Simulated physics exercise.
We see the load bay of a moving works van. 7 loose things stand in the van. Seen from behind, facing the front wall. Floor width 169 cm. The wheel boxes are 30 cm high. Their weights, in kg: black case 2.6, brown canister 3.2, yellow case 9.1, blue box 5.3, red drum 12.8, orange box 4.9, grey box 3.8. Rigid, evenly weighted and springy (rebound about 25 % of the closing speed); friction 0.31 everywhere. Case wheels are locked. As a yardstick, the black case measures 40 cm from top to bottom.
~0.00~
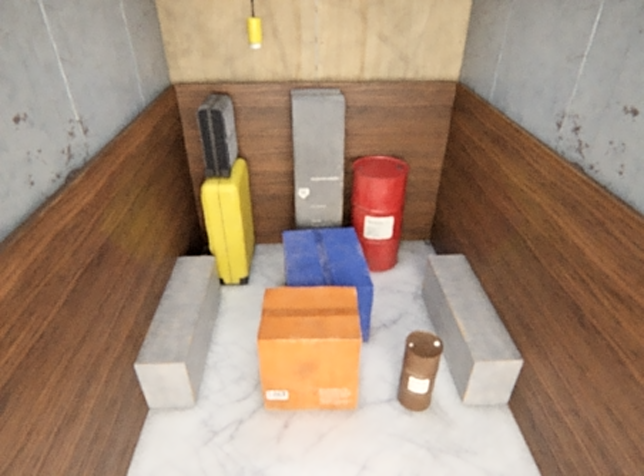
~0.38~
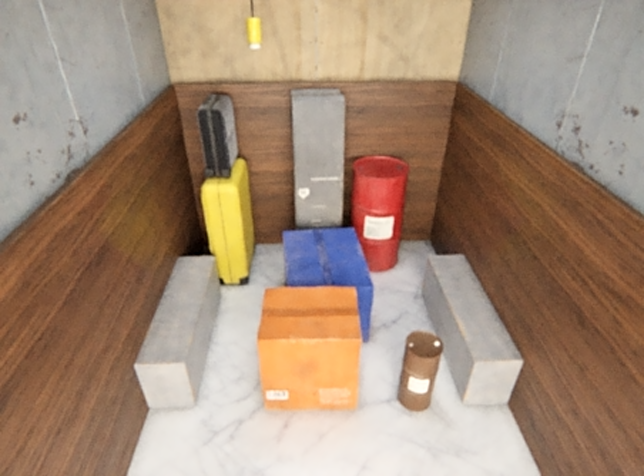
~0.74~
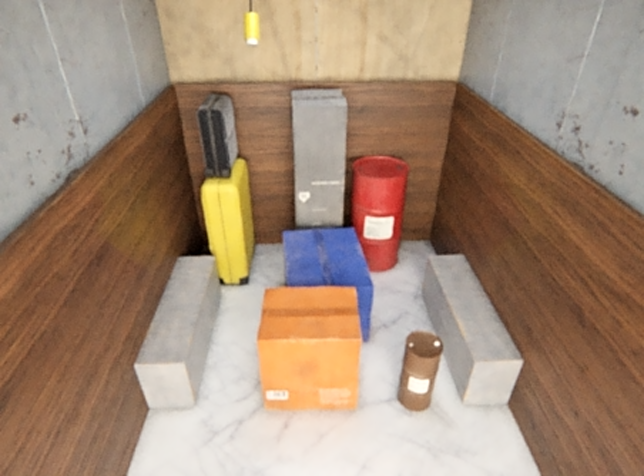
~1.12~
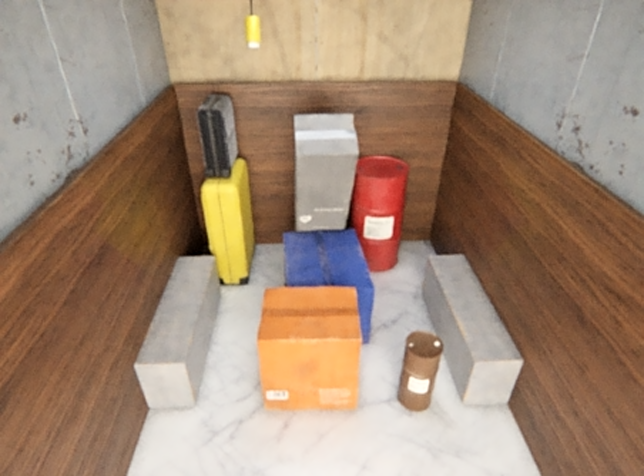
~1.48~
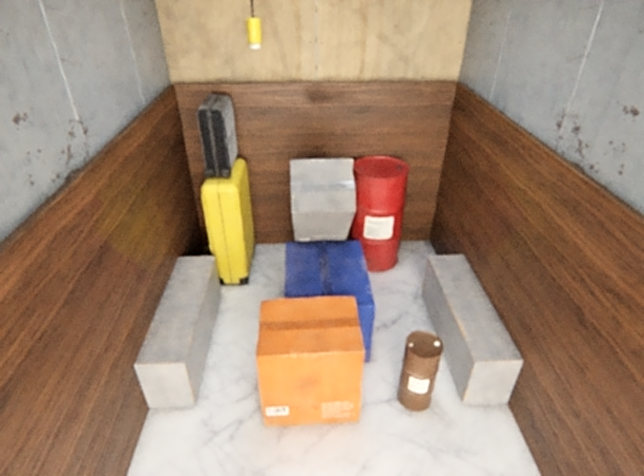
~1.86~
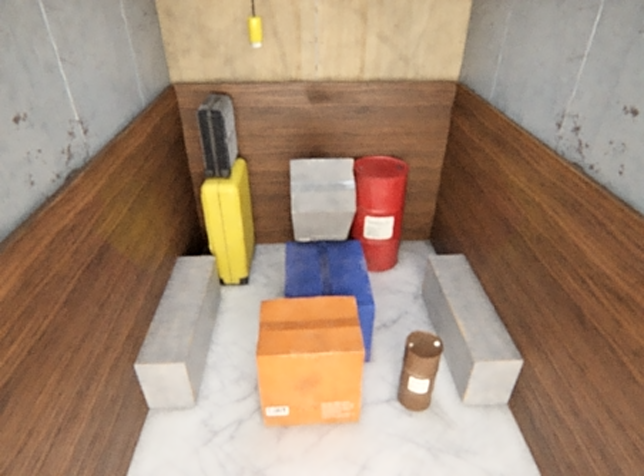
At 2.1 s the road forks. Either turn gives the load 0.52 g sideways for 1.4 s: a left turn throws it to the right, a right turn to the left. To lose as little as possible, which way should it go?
Fewer things are lost with the right turn.
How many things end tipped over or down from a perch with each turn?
Turning left 3, turning right 1.
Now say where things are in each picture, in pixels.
The first picture shows steady run; black case (219, 136); brown canister (419, 372).
The second picture shows load feels 0.29 g backwards; red drum (377, 215); orange box (311, 348).
The third picture shows load feels 0.29 g backwards; grey box (318, 186) at 5° to upright; yellow case (231, 222).
The fourth picture shows load feels 0.29 g backwards; grey box (320, 201) at 28° to upright; blue box (324, 286).
The fifth picture shows steady run; grey box (320, 219) at 44° to upright; orange box (310, 361) shifted 7 cm.
The sixth picture shows steady run; black case (219, 136); brown canister (419, 372).
Turning left. Around 2.56 s, load feels 0.52 g right; black case at 11° to upright near (250, 135); brown canister shifted 7 cm near (434, 371); grey box at 46° to upright.
Around 2.86 s, load feels 0.52 g right; brown canister shifted 14 cm near (448, 371); grey box at 56° to upright; yellow case at 48° to upright.
Around 3.96 s, steady run; brown canister shifted 14 cm near (449, 372); yellow case at 69° to upright; grey box at 52° to upright.
Finally (4.7 s), down from a perch, black case; on their side or leaning hard in the van, yellow case and grey box; not toppled but over 15 cm from the start, blue box, red drum and orange box; brown canister still in place (within 15 cm). Final places as that camera would see them, black case near (351, 211), brown canister near (449, 372).
Turning right instead, grey box tipped over or down from a perch, 1 of 7 in all.
